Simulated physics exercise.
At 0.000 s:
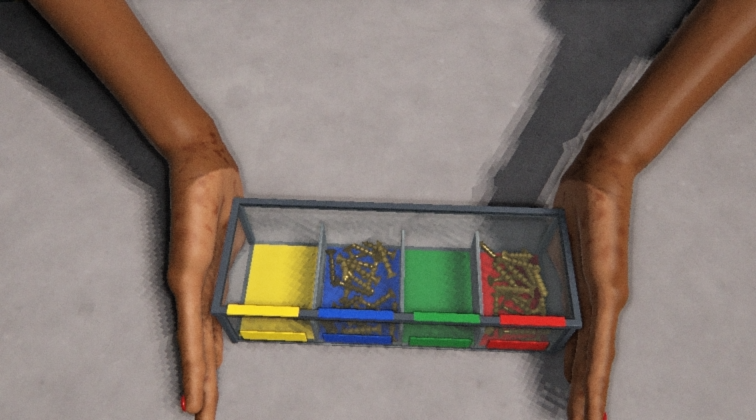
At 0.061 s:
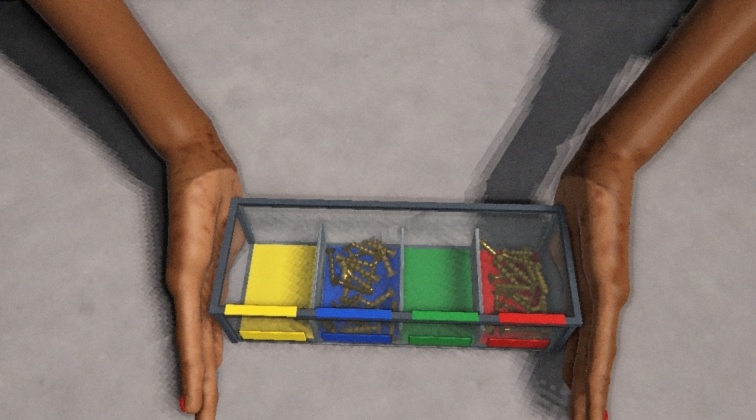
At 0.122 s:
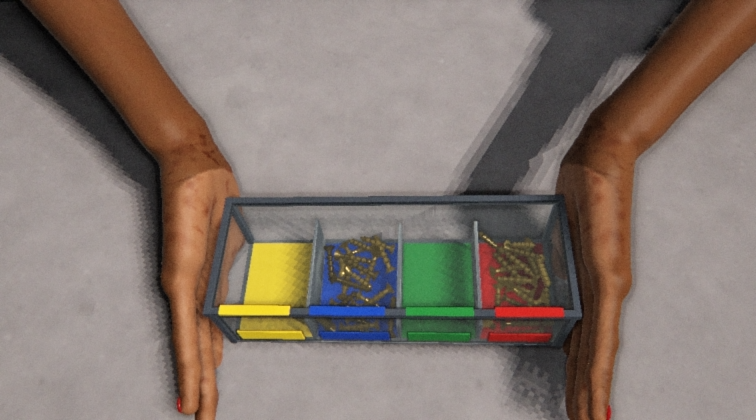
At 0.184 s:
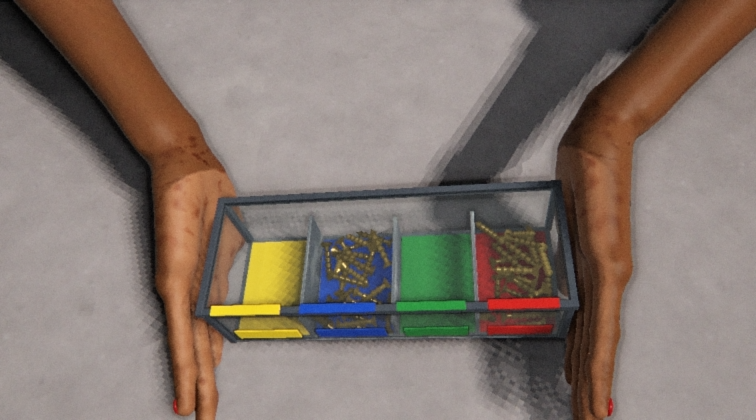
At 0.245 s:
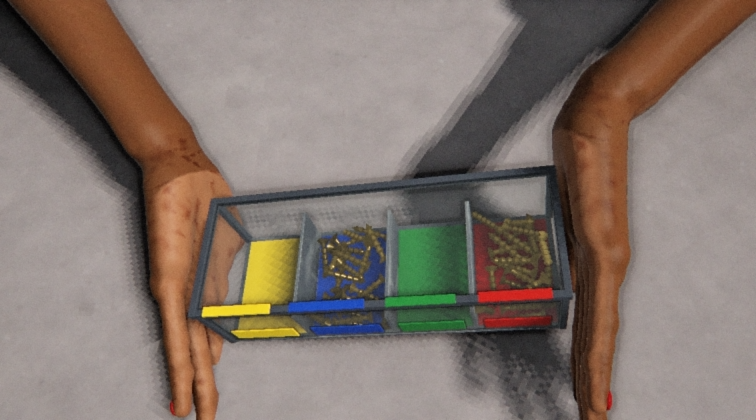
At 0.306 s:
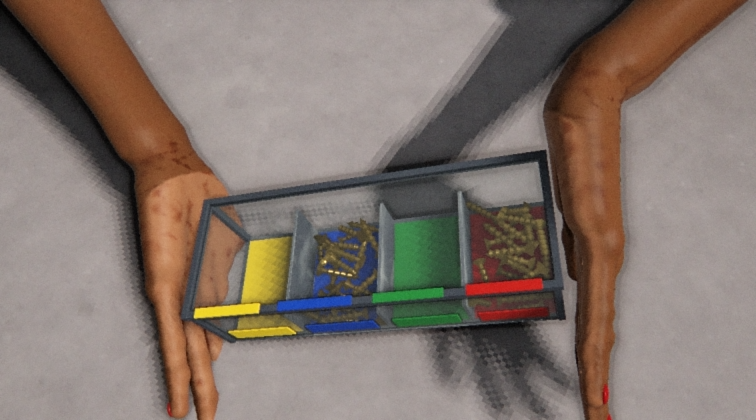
Two hands hold a clear divided box of brass-coloured screws and tilt it left.
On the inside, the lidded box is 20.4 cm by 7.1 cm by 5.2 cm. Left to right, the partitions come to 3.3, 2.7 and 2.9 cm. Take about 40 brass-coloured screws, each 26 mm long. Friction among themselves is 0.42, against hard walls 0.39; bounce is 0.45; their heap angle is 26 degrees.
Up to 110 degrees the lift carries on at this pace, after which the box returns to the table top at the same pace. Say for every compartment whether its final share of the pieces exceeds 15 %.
Red compartment: Does not clear the bar; blue compartment: Does not clear the bar; green compartment: Does not clear the bar; yellow compartment: Clears the bar.
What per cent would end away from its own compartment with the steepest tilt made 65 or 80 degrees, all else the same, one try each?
0 % and 5 %.
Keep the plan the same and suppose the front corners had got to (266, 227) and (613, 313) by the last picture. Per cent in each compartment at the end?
The compartments end with red 100 per cent, blue 0 per cent, green 0 per cent and yellow 0 per cent.
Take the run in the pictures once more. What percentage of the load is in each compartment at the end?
The red one gets 0, the blue one 5, the green one 0 and the yellow one 95.
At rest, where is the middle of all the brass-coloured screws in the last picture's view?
Near (266, 296).
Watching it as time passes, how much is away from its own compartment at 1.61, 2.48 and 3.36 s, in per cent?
I'd put the three at close to 55, 95 and 95.
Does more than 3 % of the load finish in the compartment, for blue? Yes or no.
Blue compartment - above it.
Then, at 1.61 s, tilt 110 degrees; red 15 %, blue 35 %, green 20 %, yellow 30 %.
After 2.48 s, tilt 50 degrees; blue 5 %, yellow 95 %.
After 3.36 s, tilt 0 degrees; blue 5 %, yellow 95 %.
By 3.7 s all is still; red 0 %, blue 5 %, green 0 %, yellow 95 %.
